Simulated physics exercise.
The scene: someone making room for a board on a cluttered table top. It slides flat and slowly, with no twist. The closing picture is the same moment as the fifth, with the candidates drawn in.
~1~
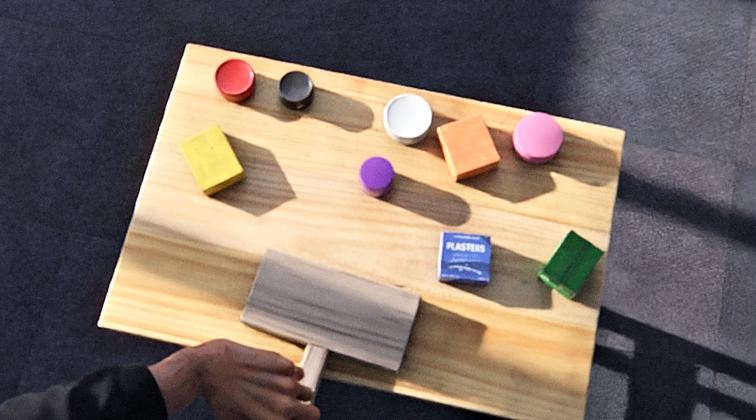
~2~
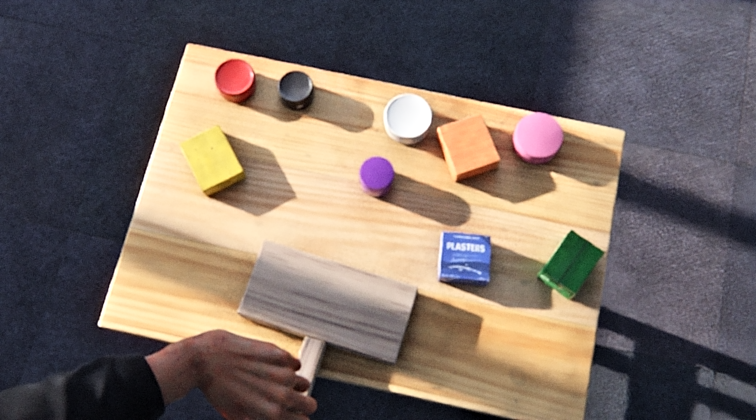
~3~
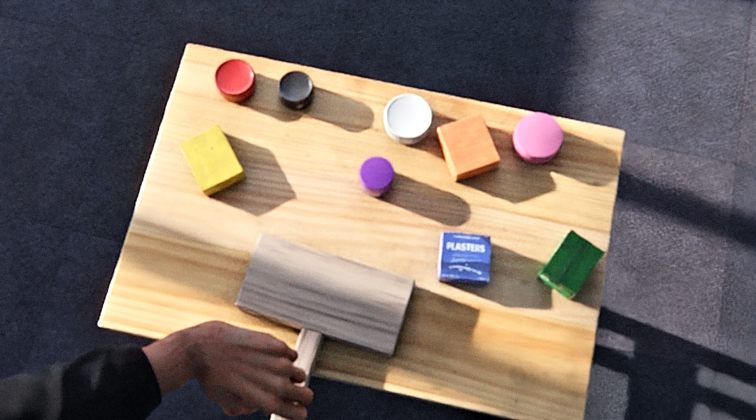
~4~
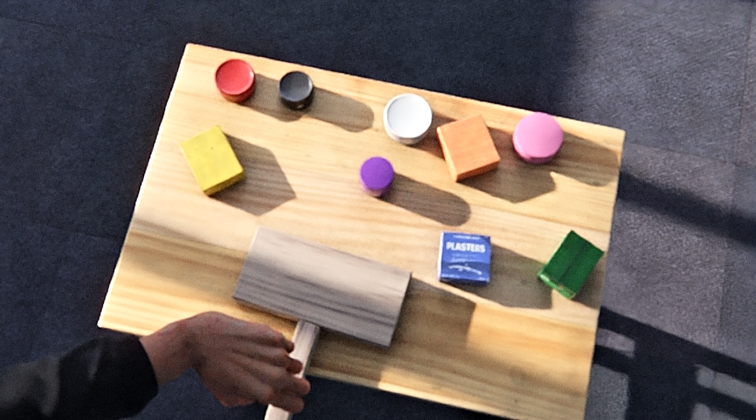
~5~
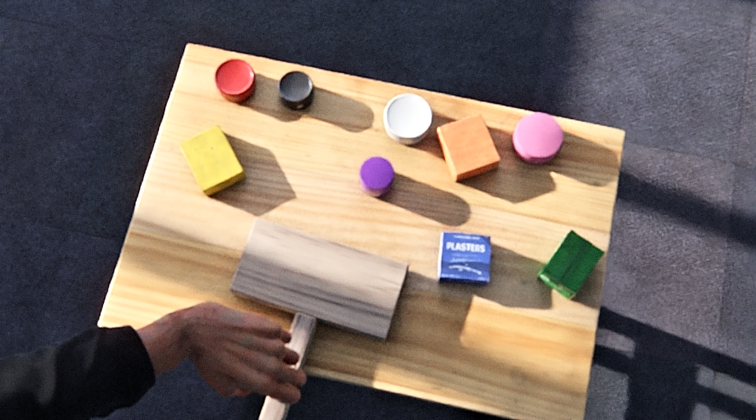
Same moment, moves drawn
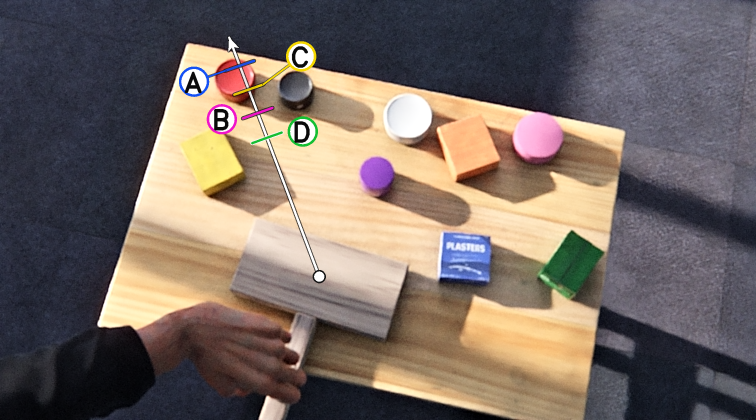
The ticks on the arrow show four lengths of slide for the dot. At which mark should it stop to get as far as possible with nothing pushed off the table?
No farther than D.
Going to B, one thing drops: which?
The yellow block goes over.
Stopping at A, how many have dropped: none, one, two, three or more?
By then, three or more.
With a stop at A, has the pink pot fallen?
No.
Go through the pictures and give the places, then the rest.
Pink pot (537, 139); orange block (467, 148); blue box (464, 258), in the first picture.
Board (328, 300); black tub (296, 91), in the second picture.
Board (326, 292); green box (571, 265), in the third picture.
Board (322, 284); red jar (236, 81), in the fourth picture.
Board (319, 277); pink pot (537, 139); orange block (467, 148); blue box (464, 258), in the fifth picture.
On the marked copy, A at (239, 66); B at (258, 113); C at (249, 90); D at (267, 138); the arrow from (319, 277) to (229, 37); the white dot at (319, 277).
With D. Early on, board (301, 228); yellow block (210, 158); pink pot (537, 139).
Further on, board (282, 178); yellow block (187, 139); purple pot (379, 153).
At the end, board (268, 142); yellow block (167, 123); red jar (236, 78); nothing has fallen.
As for the rest, A drops the black tub, yellow block and red jar; B drops the yellow block; C drops the black tub, yellow block and red jar.
